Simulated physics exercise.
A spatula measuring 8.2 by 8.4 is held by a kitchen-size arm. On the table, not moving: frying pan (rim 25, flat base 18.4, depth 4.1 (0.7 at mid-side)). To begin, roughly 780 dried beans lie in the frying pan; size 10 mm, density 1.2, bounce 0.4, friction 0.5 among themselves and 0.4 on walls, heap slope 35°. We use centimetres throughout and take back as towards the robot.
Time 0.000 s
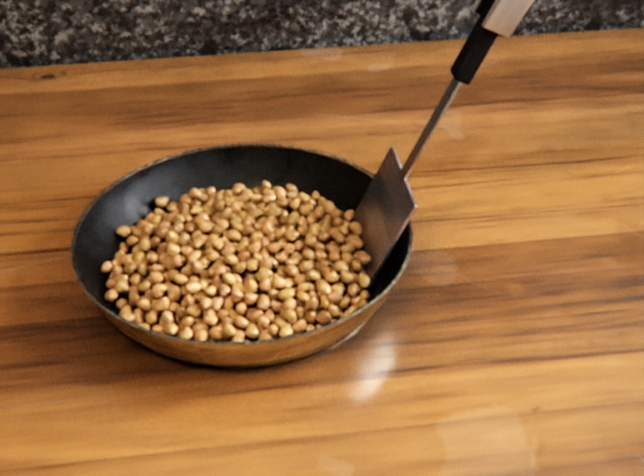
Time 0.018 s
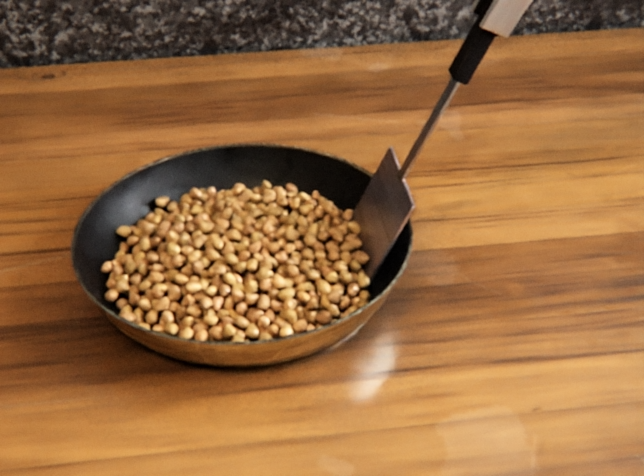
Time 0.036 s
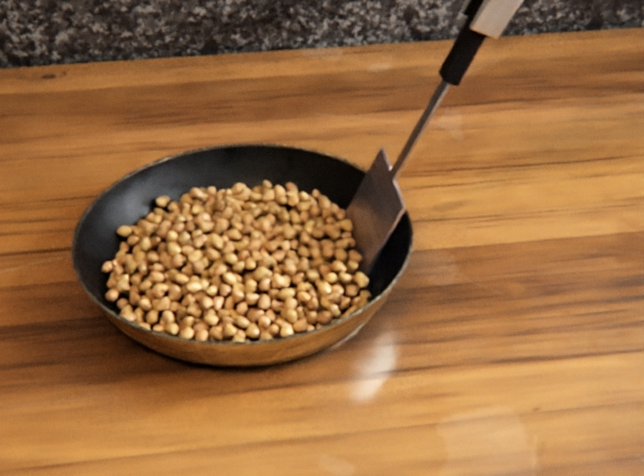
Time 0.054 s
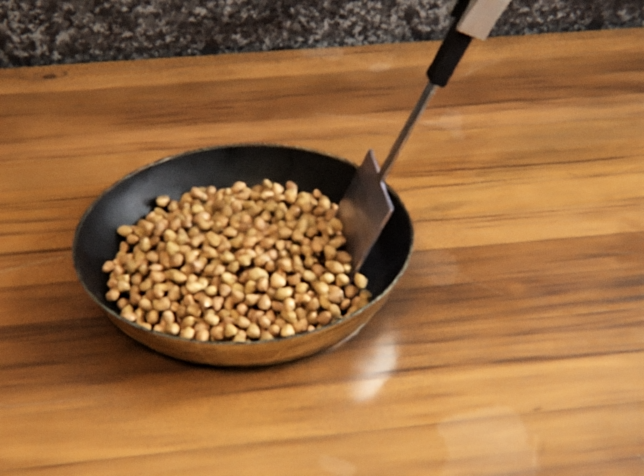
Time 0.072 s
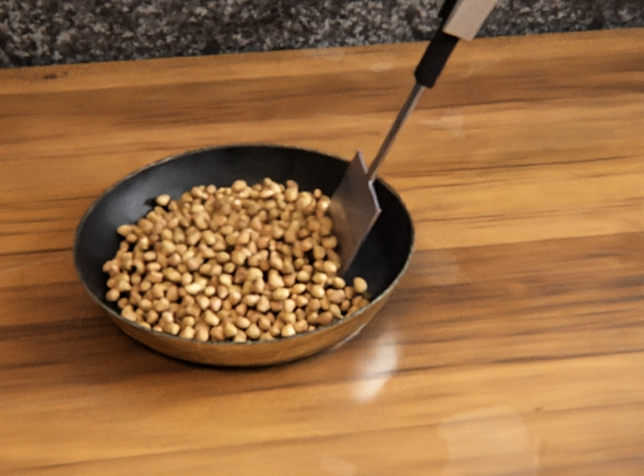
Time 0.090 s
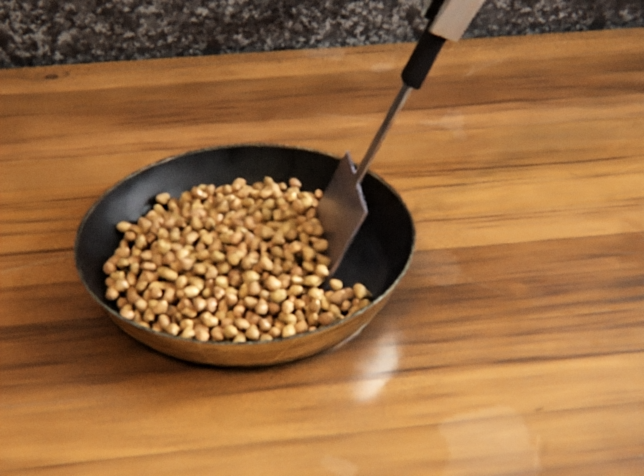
The clip opens on a dark frying pan heaped with brown dried beans on a wooden table, a spatula tilted against the pan's right side. The spatula then slides slowly left through the pan, nudging the nearby beans and uncovering a little more dark surface behind it, while the pan stays still.
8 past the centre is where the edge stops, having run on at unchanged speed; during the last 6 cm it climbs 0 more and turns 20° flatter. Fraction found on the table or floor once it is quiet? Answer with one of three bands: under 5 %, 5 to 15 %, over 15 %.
5 to 15 %.
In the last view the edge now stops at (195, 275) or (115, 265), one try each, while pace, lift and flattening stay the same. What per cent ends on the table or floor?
I'd say roughly 0 per cent, then roughly 25 per cent.
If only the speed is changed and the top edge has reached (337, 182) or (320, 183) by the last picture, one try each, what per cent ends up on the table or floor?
That comes to about 10 and about 10 percent, in that order.
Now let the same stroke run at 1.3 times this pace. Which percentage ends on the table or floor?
Roughly 10 percent ends on the table or floor.
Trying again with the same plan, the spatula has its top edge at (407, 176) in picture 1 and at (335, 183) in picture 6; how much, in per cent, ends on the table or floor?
Close to 10 in a hundred.
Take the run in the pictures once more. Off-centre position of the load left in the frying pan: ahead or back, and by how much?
Offset forward: Around 4.5 cm.
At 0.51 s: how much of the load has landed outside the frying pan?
Close to 8 per cent of the load.
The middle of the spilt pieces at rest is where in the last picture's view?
I'd place it close to (51, 287).
By 0.18 s, sloping 65°, highest piece 5 above the table; 777 in the frying pan.
By 0.27 s, sloping 57°, highest piece 6 above the table; 777 in the frying pan.
By 0.51 s, sloping 45°, highest piece 6 above the table; 718 in the frying pan, 55 on the table or floor, 4 on the blade or in flight.
By 1.56 s, sloping 45°, highest piece 6 above the table; 716 in the frying pan, 61 on the table or floor.
Final count, 716 in the frying pan, 61 on the table or floor. That is 8 % on the table or floor.
